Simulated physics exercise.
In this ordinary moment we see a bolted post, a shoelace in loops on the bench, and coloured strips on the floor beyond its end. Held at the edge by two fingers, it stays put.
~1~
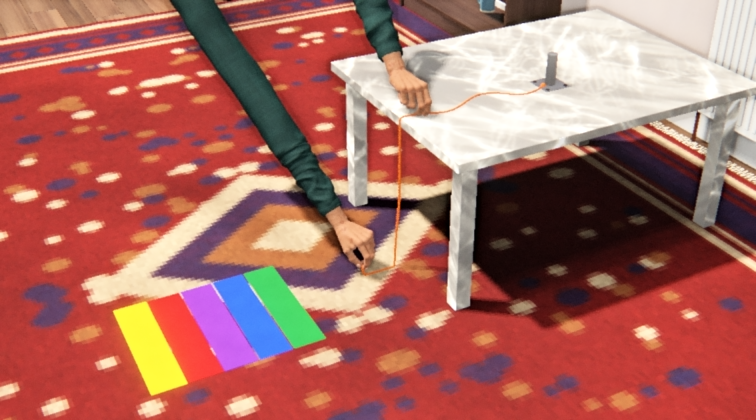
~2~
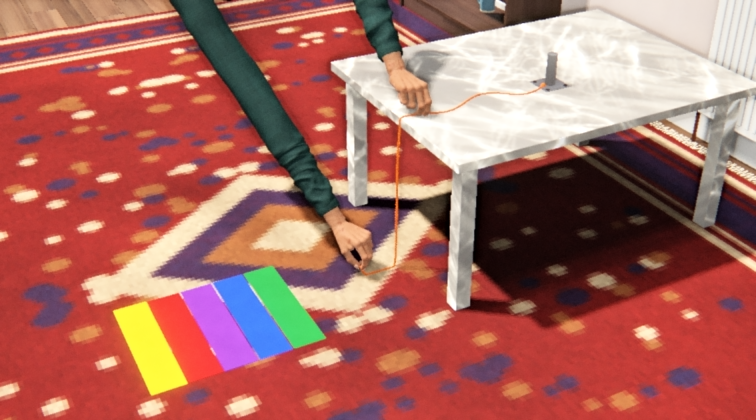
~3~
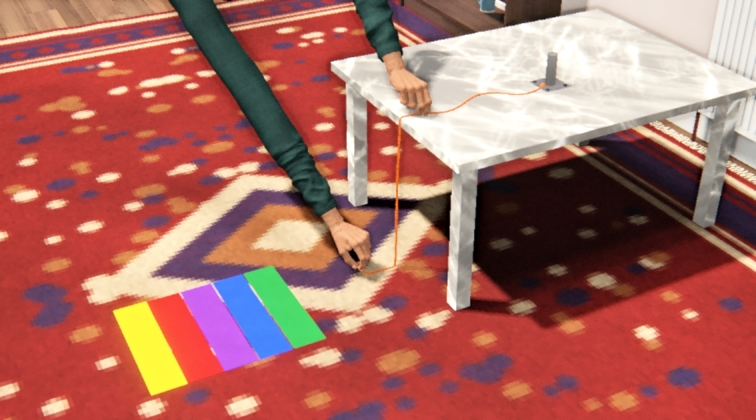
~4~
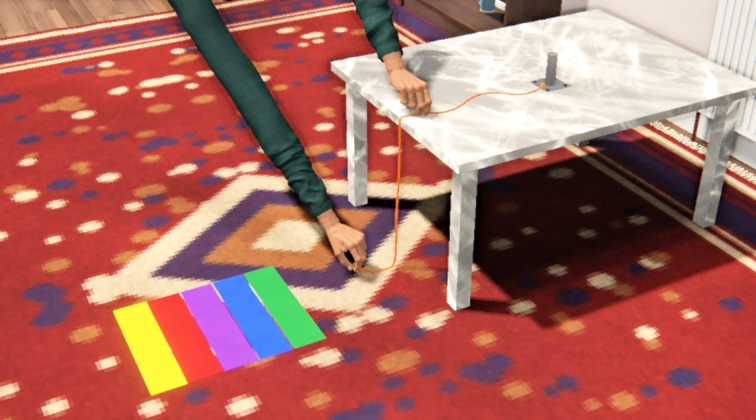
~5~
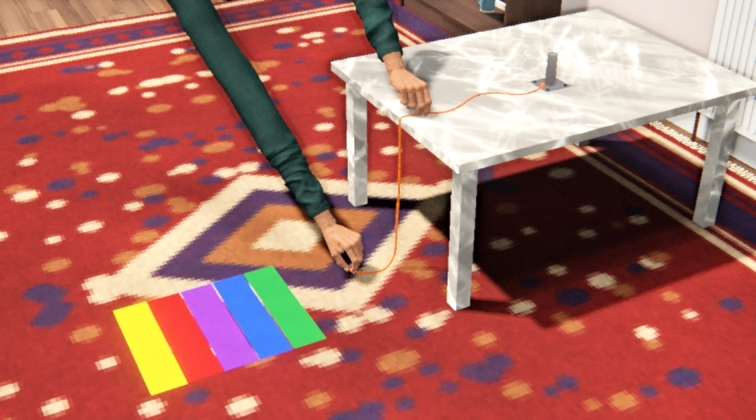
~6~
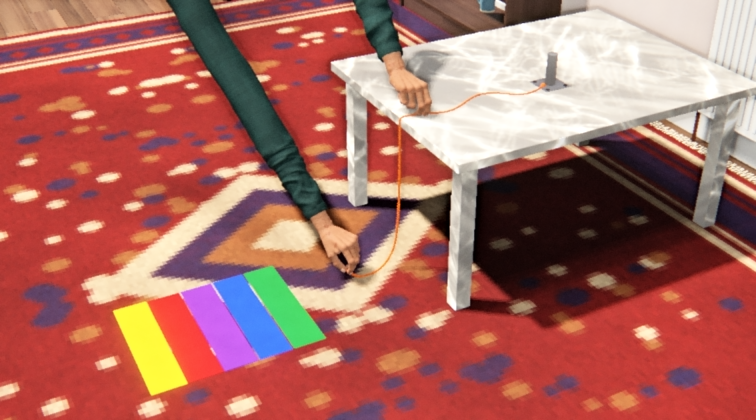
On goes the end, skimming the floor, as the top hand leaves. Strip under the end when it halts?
Blue strip.
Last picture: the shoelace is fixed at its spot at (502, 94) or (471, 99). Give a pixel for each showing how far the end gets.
About (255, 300) and (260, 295).
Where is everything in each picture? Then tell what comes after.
In the first frame, end (363, 266); green (300, 329); blue (267, 340); purple (233, 350); red (198, 362); yellow (162, 373).
In the second frame, end (361, 266); shoelace through (528, 94) (471, 99) (428, 113) (398, 152) (397, 208) (395, 256).
In the third frame, end (358, 267).
In the fourth frame, end (354, 268); shoelace through (528, 94) (471, 99) (428, 113) (400, 152) (397, 208) (395, 257).
In the fifth frame, end (351, 269).
In the sixth frame, end (347, 271); shoelace through (528, 94) (471, 99) (428, 113) (400, 152) (399, 207) (390, 257).
Early on, end near (301, 284); short of the strips.
Midway, end near (268, 294); over green.
At the end of the slack, end near (249, 300); over blue. The end stops over the blue strip.
